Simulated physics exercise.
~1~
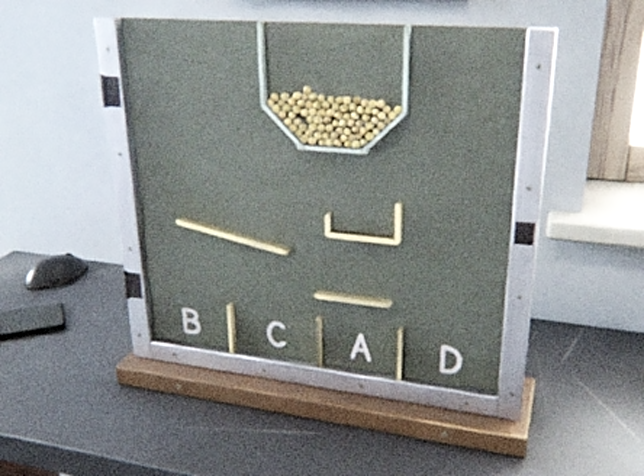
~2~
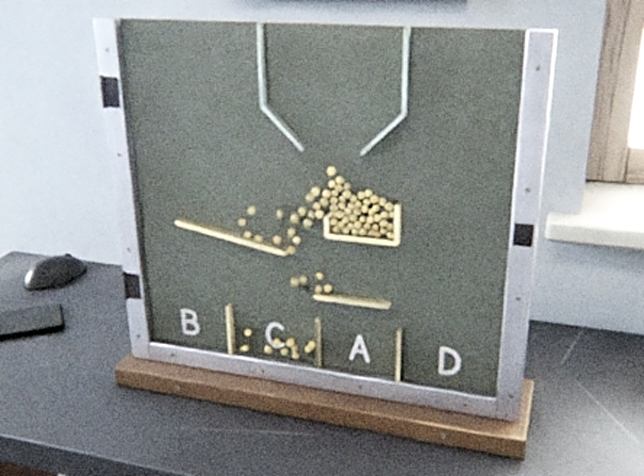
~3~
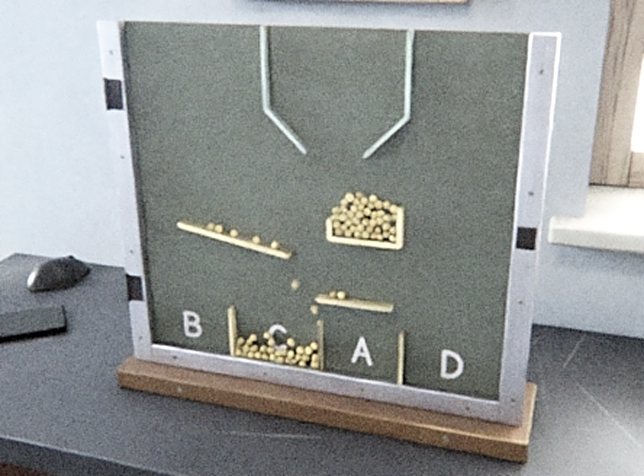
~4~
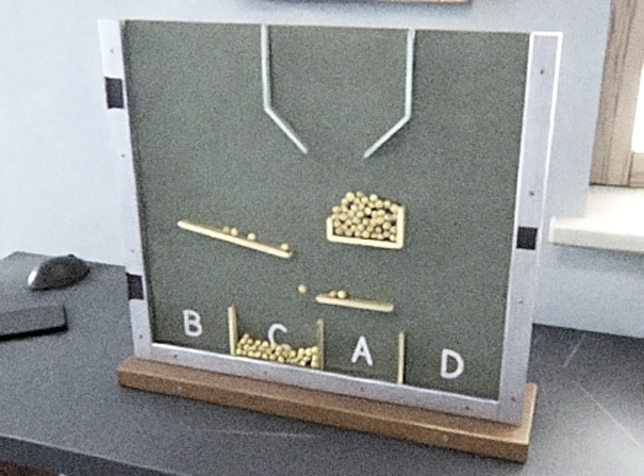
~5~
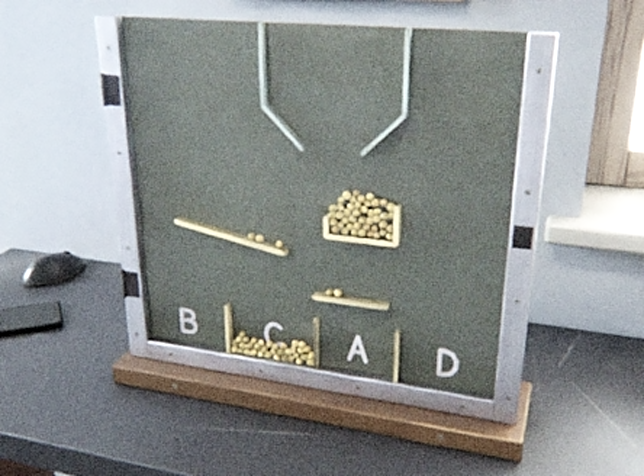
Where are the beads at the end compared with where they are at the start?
At the start the beads are all held in the hopper at the top of the board. By the end they are lower down, split between bin C, the square-cornered tray and, for a few of them, the two sloping ledges.
